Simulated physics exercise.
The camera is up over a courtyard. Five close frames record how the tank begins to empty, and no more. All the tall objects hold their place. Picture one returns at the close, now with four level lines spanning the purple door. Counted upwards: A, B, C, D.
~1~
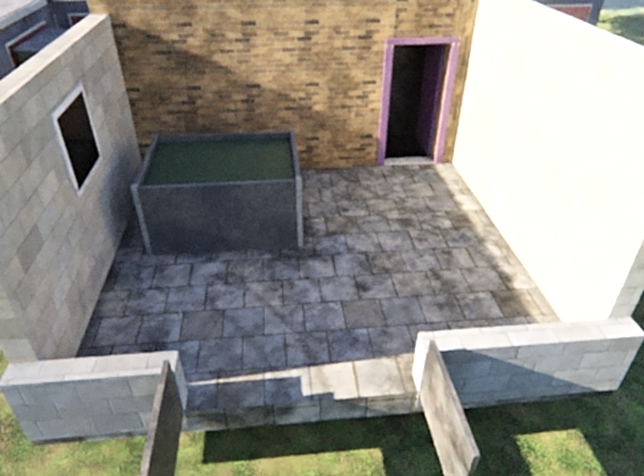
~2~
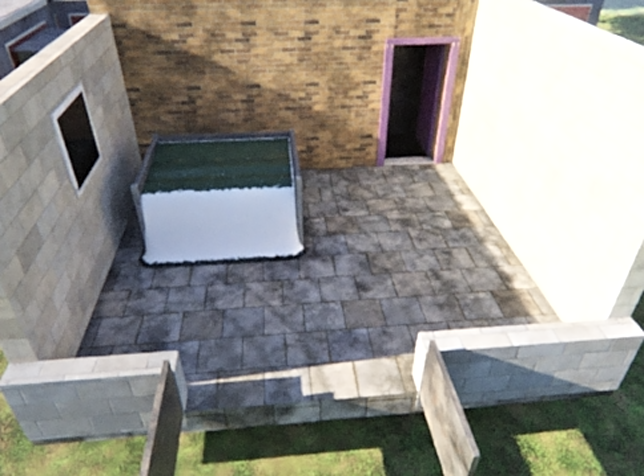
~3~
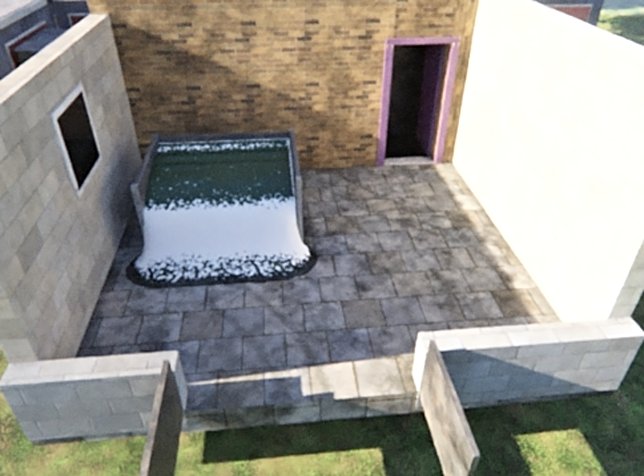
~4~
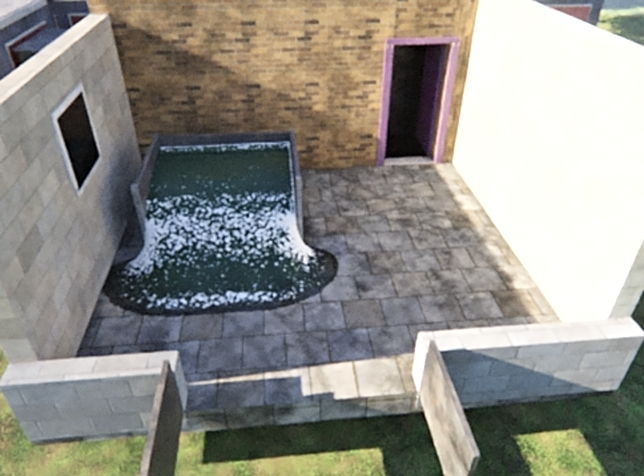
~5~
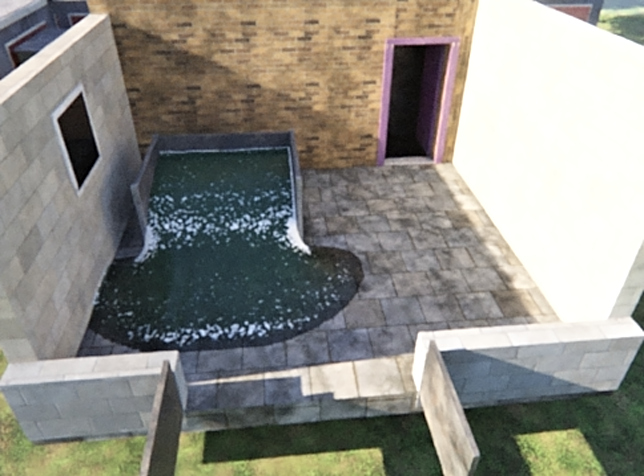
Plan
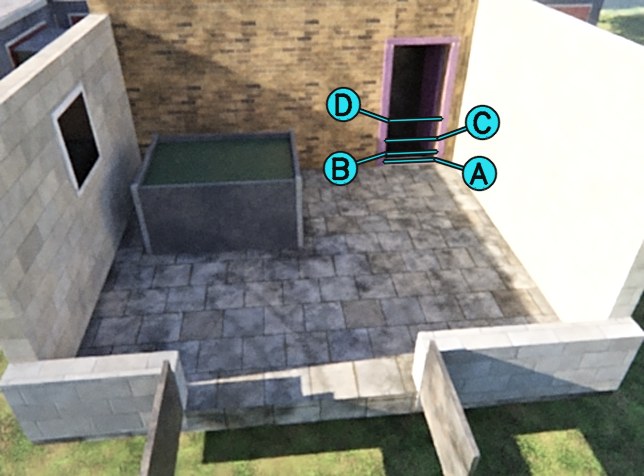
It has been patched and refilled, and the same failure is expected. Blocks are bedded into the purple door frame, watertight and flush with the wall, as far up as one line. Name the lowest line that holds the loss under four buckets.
I would pick line A.
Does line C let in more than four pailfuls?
No.
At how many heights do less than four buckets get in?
All of them.
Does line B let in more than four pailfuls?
No.
On the marked copy, A at (409, 160); B at (410, 152); C at (412, 139); D at (414, 119); from the bottom up A, B, C, D.
Choosing A, a bucket or two gets in.
Choosing B, nothing gets over.
Choosing C, nothing gets over.
Choosing D, nothing gets over.
